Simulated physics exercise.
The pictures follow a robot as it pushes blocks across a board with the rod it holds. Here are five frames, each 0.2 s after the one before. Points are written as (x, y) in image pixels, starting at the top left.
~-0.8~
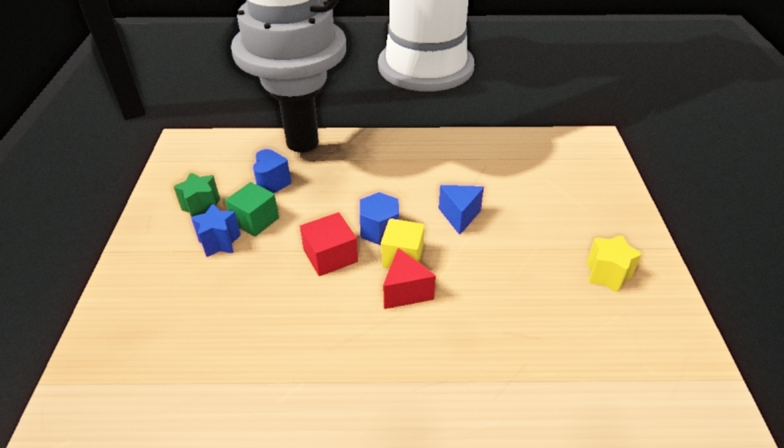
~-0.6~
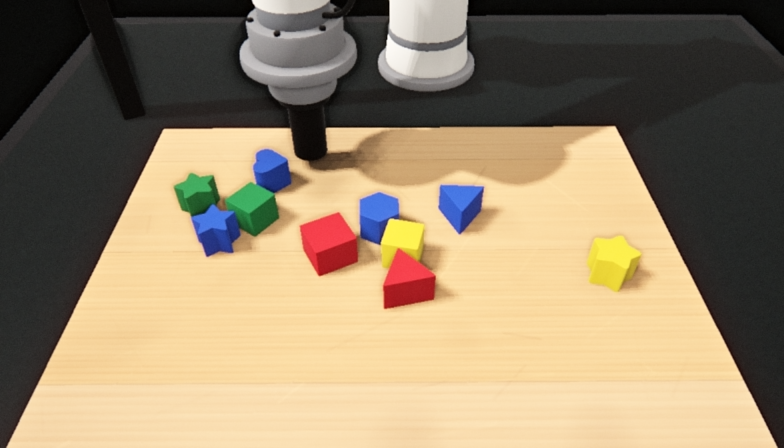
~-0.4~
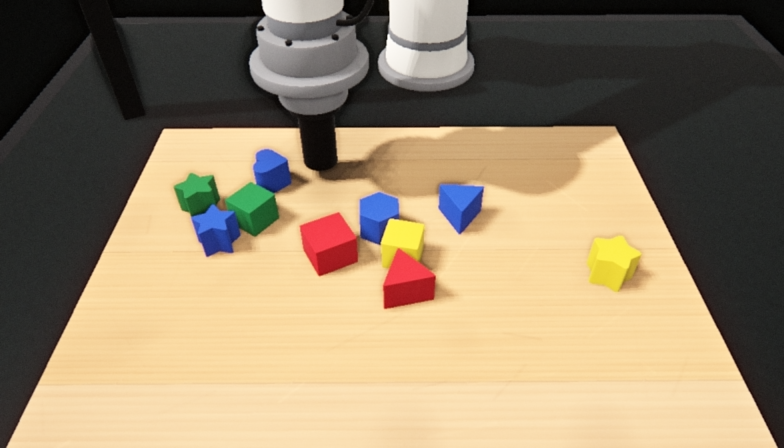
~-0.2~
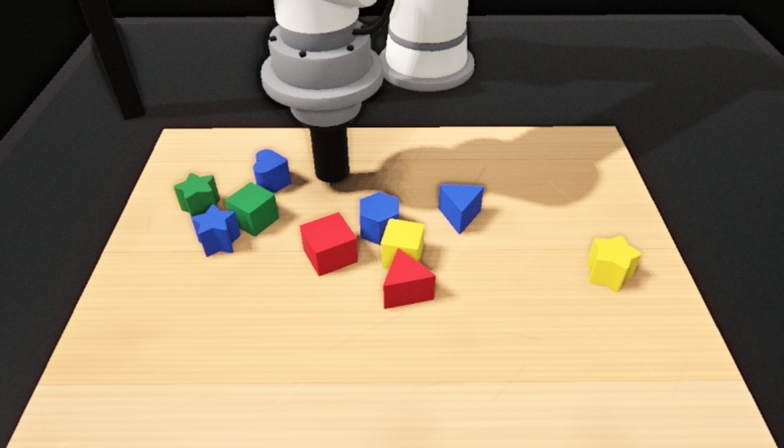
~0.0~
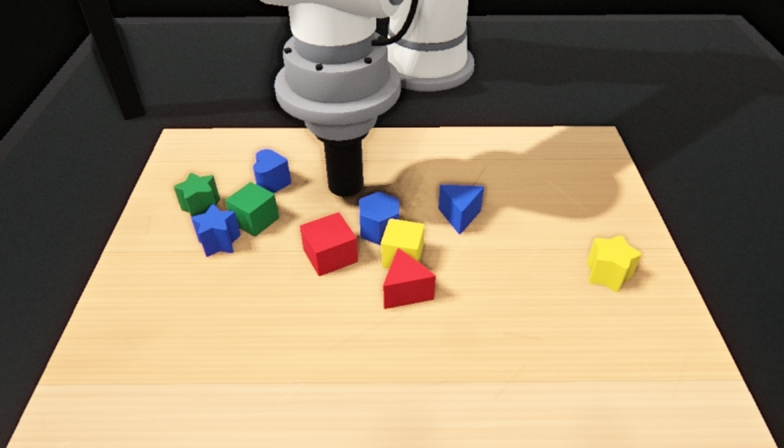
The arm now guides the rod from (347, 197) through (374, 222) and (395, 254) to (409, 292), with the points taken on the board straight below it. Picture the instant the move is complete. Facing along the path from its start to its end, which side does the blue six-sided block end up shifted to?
Slides left.
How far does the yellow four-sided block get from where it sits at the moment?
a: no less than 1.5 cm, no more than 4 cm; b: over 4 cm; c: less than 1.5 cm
The one that fits is b, over 4 cm.
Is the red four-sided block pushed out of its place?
Going by the path, no.
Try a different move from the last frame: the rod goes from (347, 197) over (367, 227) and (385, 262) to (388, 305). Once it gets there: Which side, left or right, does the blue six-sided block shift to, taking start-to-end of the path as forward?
The shift is to the left of that direction.
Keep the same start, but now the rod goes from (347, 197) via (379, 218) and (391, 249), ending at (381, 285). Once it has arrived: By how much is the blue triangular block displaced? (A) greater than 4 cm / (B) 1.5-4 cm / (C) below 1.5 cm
My answer is option C.
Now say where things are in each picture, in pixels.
In the first frame, lower end of the rod (303, 143), tops of blocks, red four-sided block (328, 231), blue six-sided block (379, 206), yellow four-sided block (403, 233), red triangular block (406, 269).
In the second frame, rod (311, 151), blocks as before.
In the third frame, rod (321, 161), blocks as before.
In the fourth frame, rod (332, 172), blocks as before.
In the fifth frame, rod (346, 186), red four-sided block (328, 231), blue six-sided block (379, 206), yellow four-sided block (403, 233), red triangular block (406, 269).
What follows on the original path. One third of the way, rod (374, 211); blue six-sided block (400, 219), turned 15° anticlockwise; yellow four-sided block (419, 247), turned 30° clockwise; red triangular block (408, 276).
Two thirds of the way, rod (396, 243); blue six-sided block (436, 239), turned 40° anticlockwise; yellow four-sided block (451, 268), turned 65° clockwise; red triangular block (407, 278).
At the end, rod (409, 281); red four-sided block not moved; blue six-sided block (447, 245), turned 60° anticlockwise; yellow four-sided block (463, 277), turned 60° clockwise; red triangular block (414, 310), turned 10° clockwise.
